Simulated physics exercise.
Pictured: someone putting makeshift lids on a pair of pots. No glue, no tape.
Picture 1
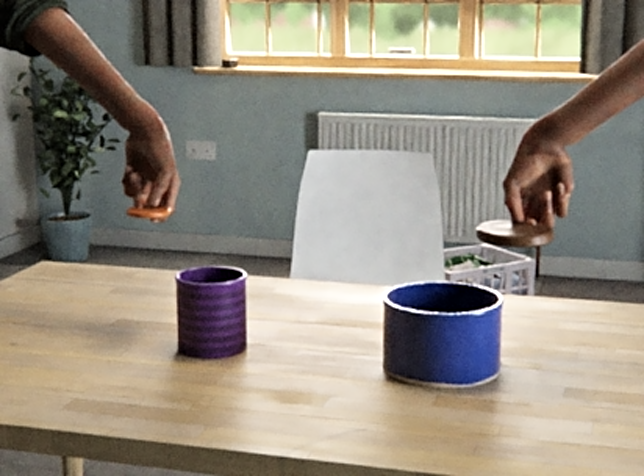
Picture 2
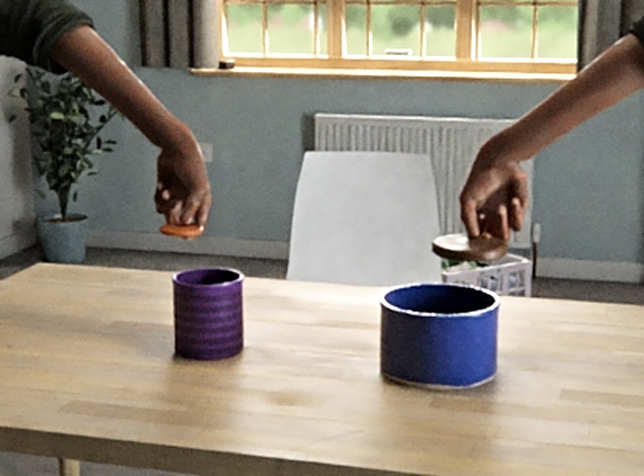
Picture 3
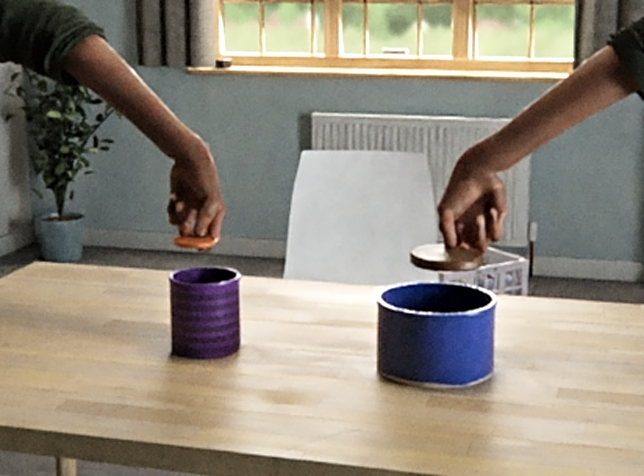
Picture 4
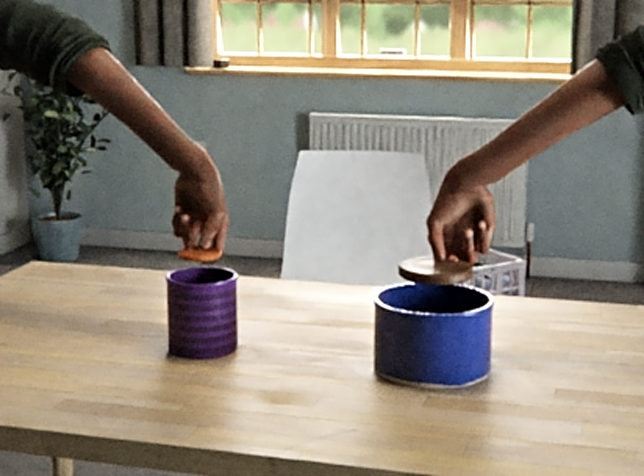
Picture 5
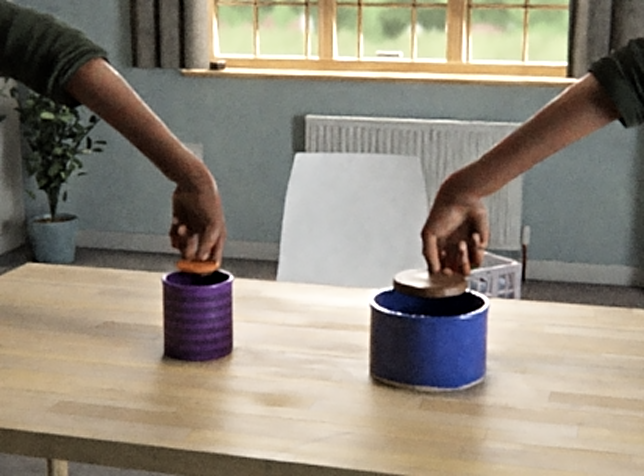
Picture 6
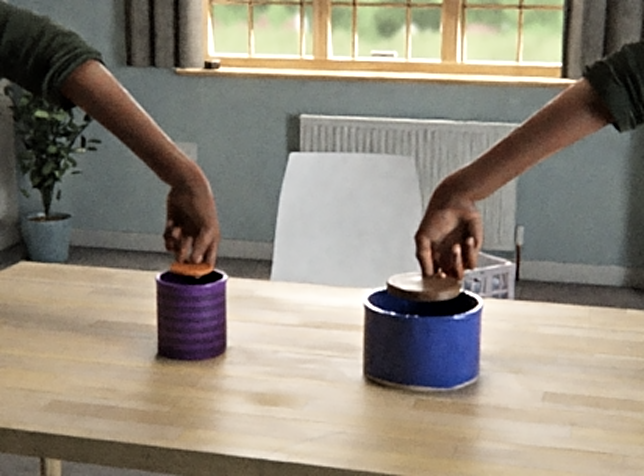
Two hands, one from each side, moved inward over a wooden table and lowered an orange disc onto the purple pot on the left and a brown disc onto the wider blue pot.
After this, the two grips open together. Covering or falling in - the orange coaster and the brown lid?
The orange coaster passes through; the brown lid passes through.
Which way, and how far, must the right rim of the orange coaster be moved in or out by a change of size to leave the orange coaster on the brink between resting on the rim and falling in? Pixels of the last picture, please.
Shift: Approx. 12 px, direction right.
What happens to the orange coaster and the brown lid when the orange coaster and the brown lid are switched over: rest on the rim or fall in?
For the orange coaster, it drops in; for the brown lid, it perches on top.
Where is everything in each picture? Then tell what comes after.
Still on the way; orange coaster (148, 212); brown lid (515, 234); left jar (212, 311), in the first frame.
Still on the way; brown lid (470, 247); right jar (439, 334), in the second frame.
Still on the way; orange coaster (195, 241); left jar (205, 312), in the third frame.
Still on the way; brown lid (436, 271); right jar (433, 333), in the fourth frame.
Still on the way; orange coaster (197, 266); left jar (198, 314), in the fifth frame.
In place, still held; orange coaster (191, 268); brown lid (423, 287); right jar (422, 336), in the sixth frame.
Then, 0.18 s past the last view, orange coaster in the air near (192, 330); brown lid in the air near (421, 352).
Finally, the orange coaster falls in, near (192, 343); the brown lid falls in, near (421, 362).
